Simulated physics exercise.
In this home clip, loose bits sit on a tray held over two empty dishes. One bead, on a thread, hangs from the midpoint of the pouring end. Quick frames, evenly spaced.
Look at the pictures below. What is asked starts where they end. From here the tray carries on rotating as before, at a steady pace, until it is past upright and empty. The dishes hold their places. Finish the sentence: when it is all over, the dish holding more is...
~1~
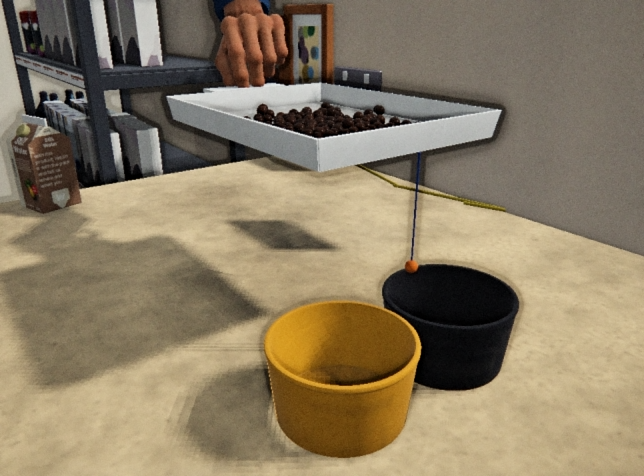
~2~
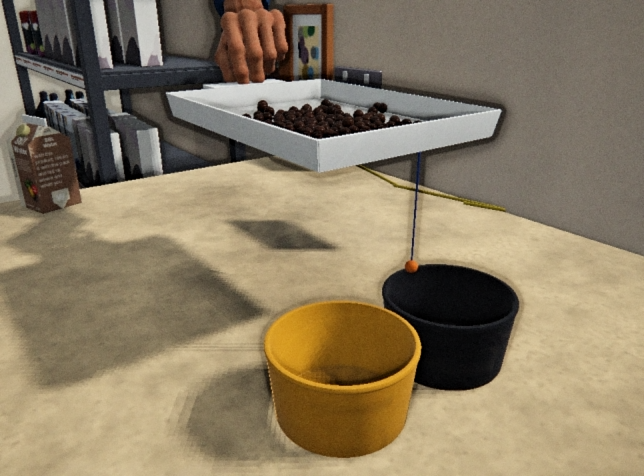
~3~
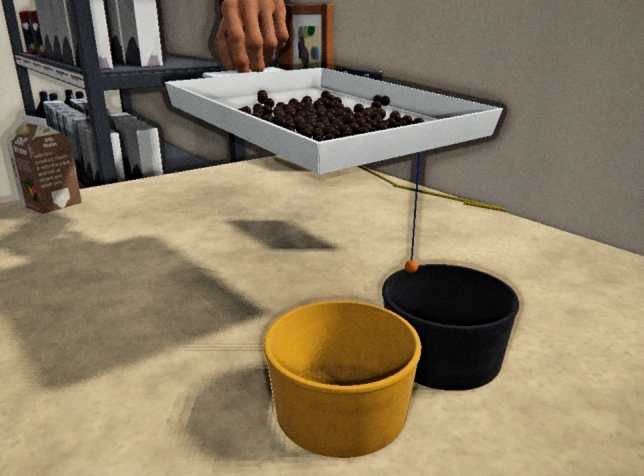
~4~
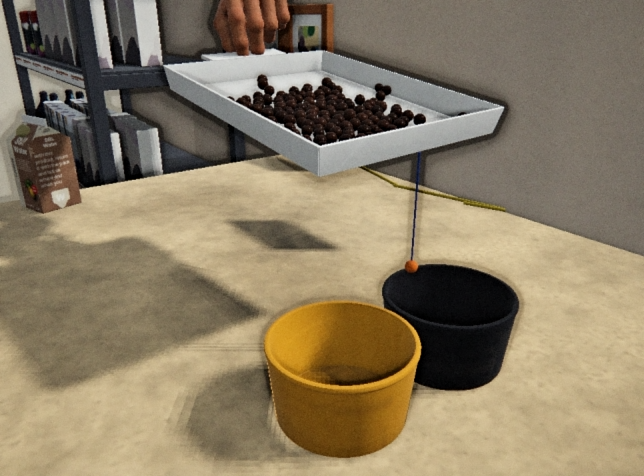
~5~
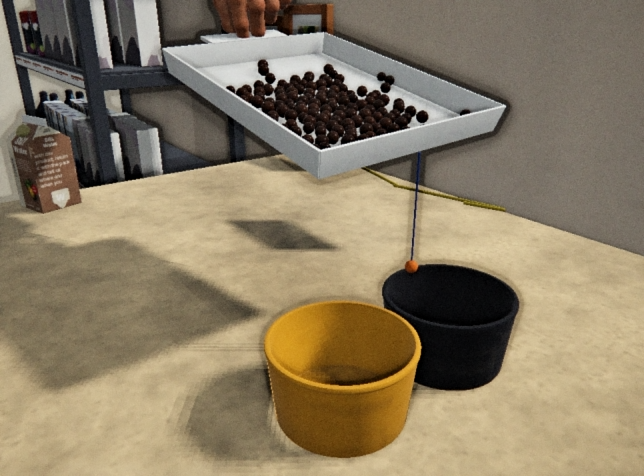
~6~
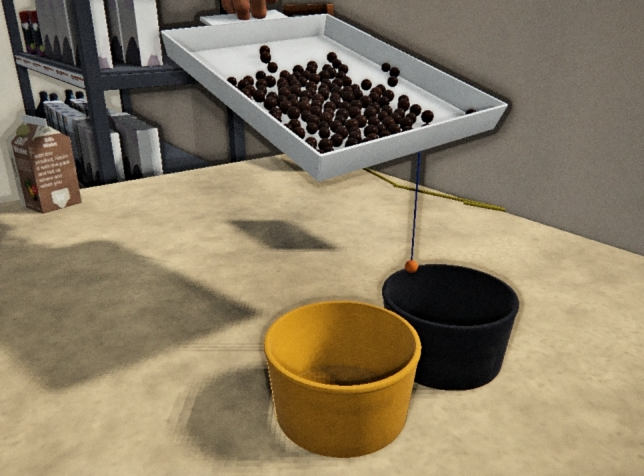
The left one.
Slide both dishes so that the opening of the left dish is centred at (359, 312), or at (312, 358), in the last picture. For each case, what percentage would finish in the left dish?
First position: Some 60 %; second position: Some 50 %.
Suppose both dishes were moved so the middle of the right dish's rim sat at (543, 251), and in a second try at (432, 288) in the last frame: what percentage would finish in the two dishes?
Roughly 10% on the first try and 70% on the second.
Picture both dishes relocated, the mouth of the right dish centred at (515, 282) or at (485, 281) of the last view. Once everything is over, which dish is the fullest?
For the first place, the dish on the left side; for the second, the dish on the left side.
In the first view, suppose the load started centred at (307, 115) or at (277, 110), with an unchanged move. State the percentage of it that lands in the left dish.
You'd get 80 % the first time and 70 % the second.
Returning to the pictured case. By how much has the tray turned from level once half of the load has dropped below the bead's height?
95°.
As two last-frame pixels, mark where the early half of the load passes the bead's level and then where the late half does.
For the early half I get (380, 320), and for the late half (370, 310).
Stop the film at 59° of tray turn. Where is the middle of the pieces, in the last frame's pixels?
I'd mark it close to (363, 103).
Soon after the last picture, tray tipped steeply; all on the tray.
A little later, tray tipped right over; about a quarter on the tray; about a third in the left dish; a small part in the right dish; a small part outside both; about a quarter in the air.
Later still, tray tipped past a quarter turn; most in the left dish; a small part in the right dish; a small part outside both.
By the end, tray tipped past a quarter turn; most in the left dish; a small part in the right dish; a small part outside both.
